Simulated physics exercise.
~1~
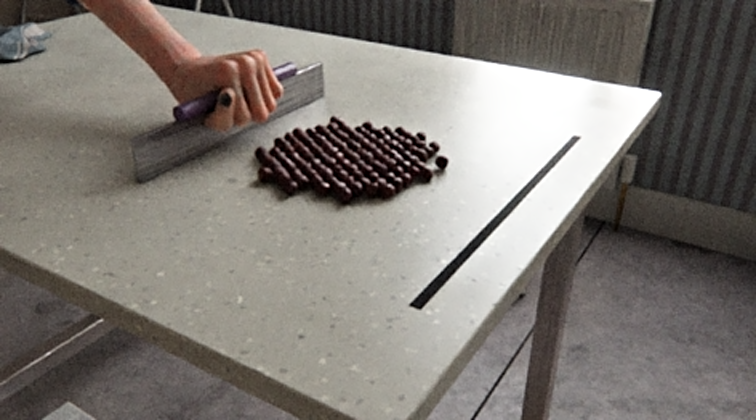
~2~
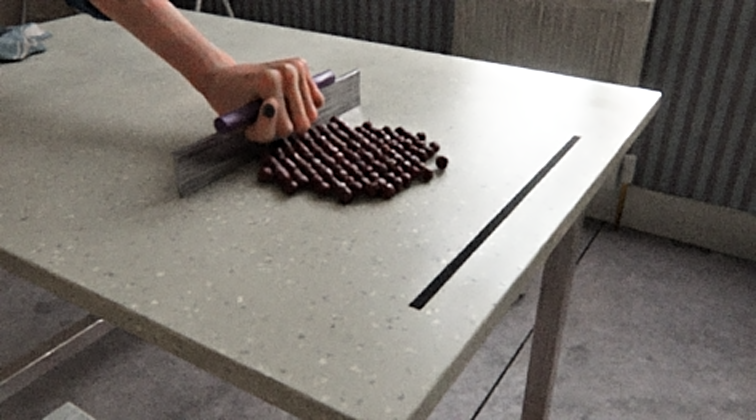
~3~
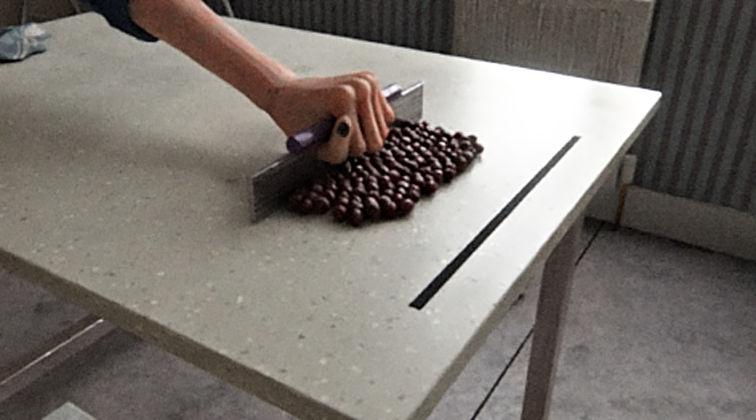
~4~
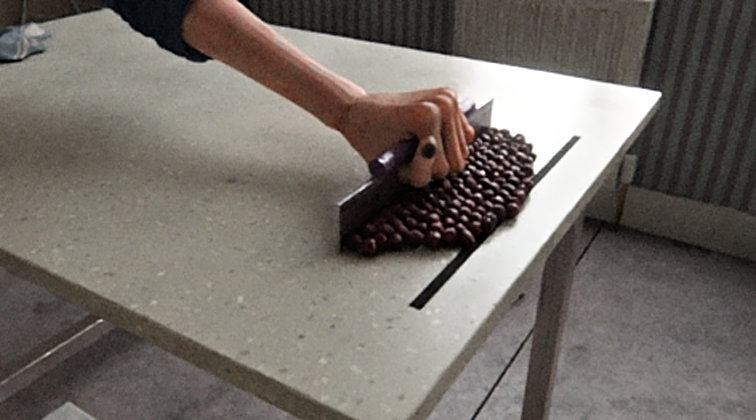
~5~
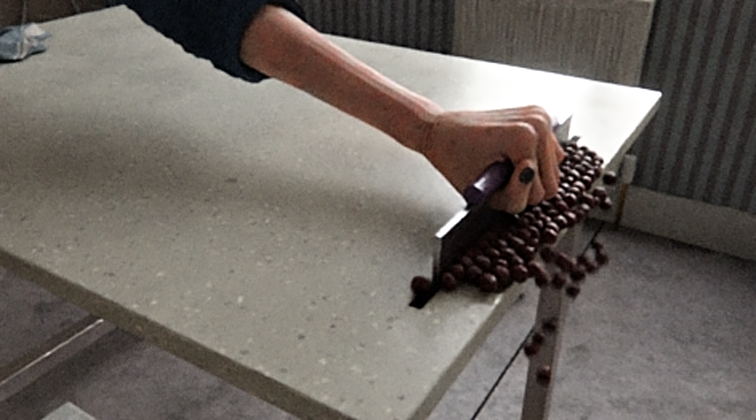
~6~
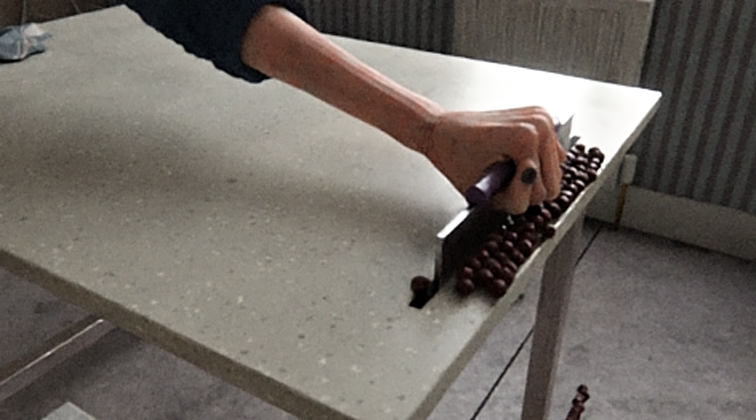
A metal scraper with a purple handle, gripped by a hand reaching in from the upper left, slides rightward across a pale speckled table seen from above at an angle. Ahead of it lies a patch of small, dark reddish-brown balls, with a strip of black tape beyond, near the table's right edge. The blade meets the balls and pushes them together toward the tape. As it reaches the tape and stops, balls spill over the edge toward the grey floor. Finally, the scraper rests at the tape with about half the heap gone over.
